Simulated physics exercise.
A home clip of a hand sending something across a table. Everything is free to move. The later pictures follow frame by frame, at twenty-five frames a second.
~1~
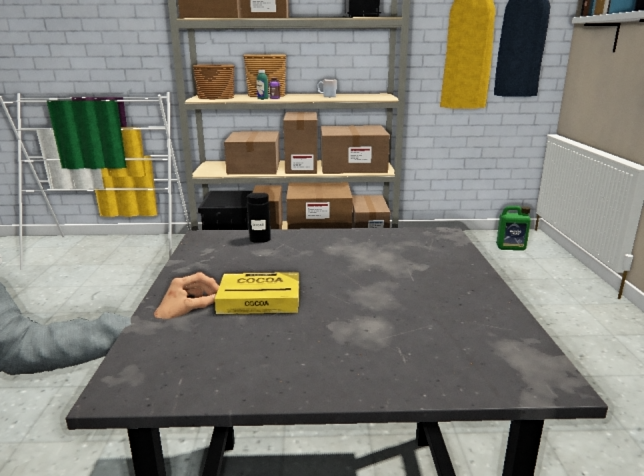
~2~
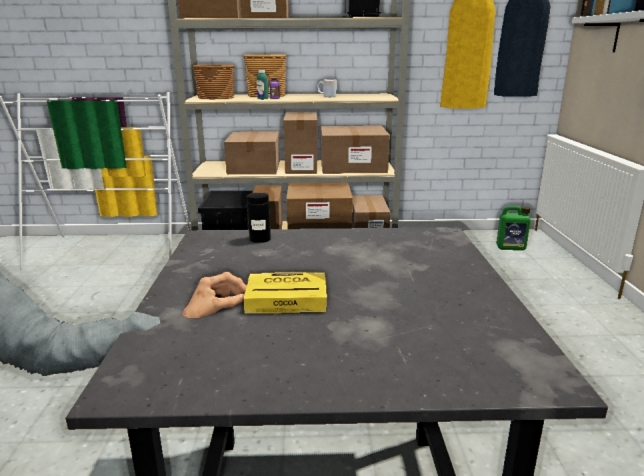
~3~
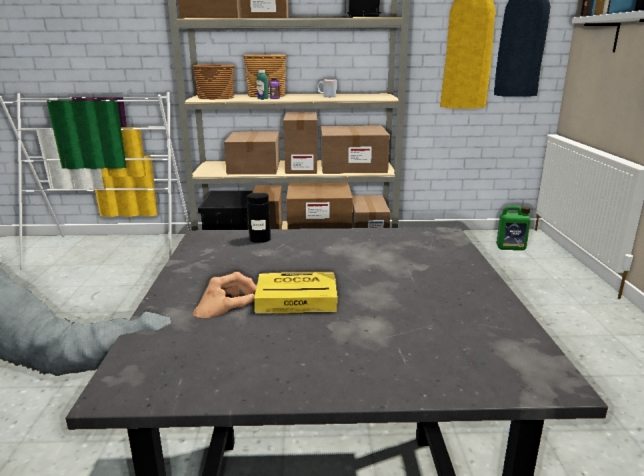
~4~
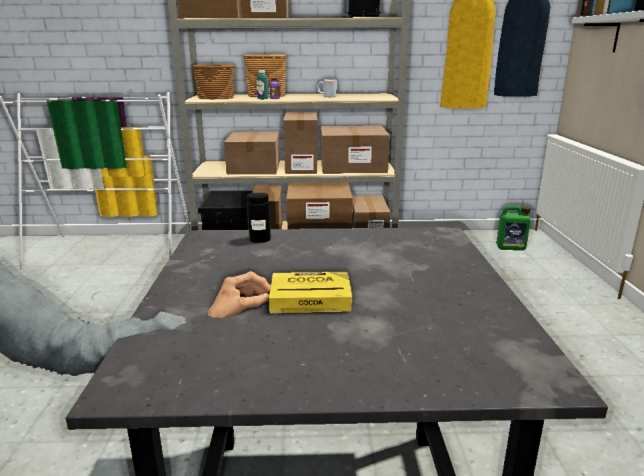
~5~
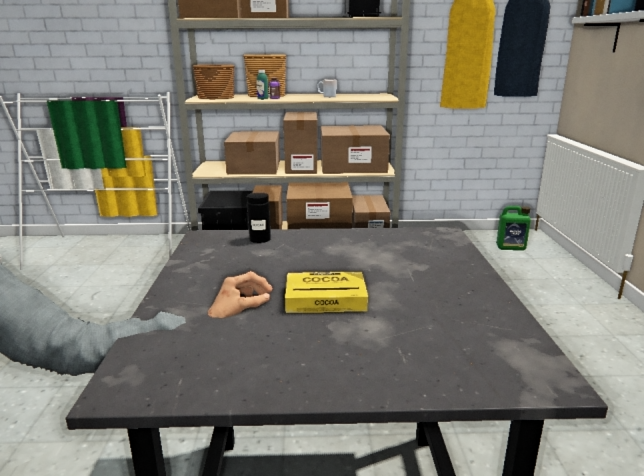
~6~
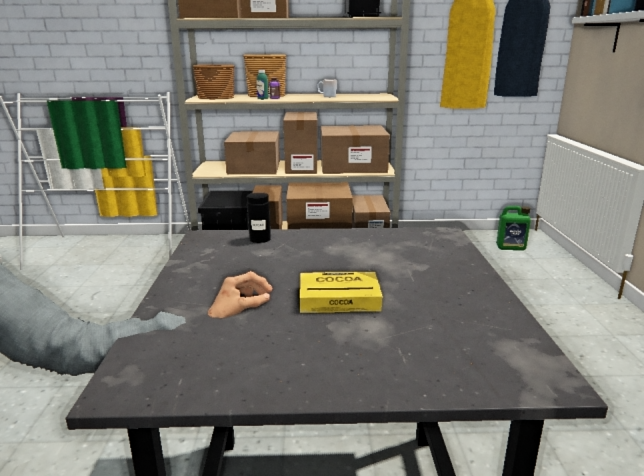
A hand pushes a yellow cocoa packet right, then stays behind as it slides further.
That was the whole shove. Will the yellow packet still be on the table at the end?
The yellow packet remains on top.
Then, 0.10 s after the last picture, yellow packet slid about its own width near (367, 291).
Then, 0.20 s after the last picture, yellow packet slid about its own width near (385, 290).
Then, 0.30 s after the last picture, yellow packet slid about its own width near (394, 290).
At rest, moved from the start, yellow packet. Seen from the same camera at the end, yellow packet near (395, 290).
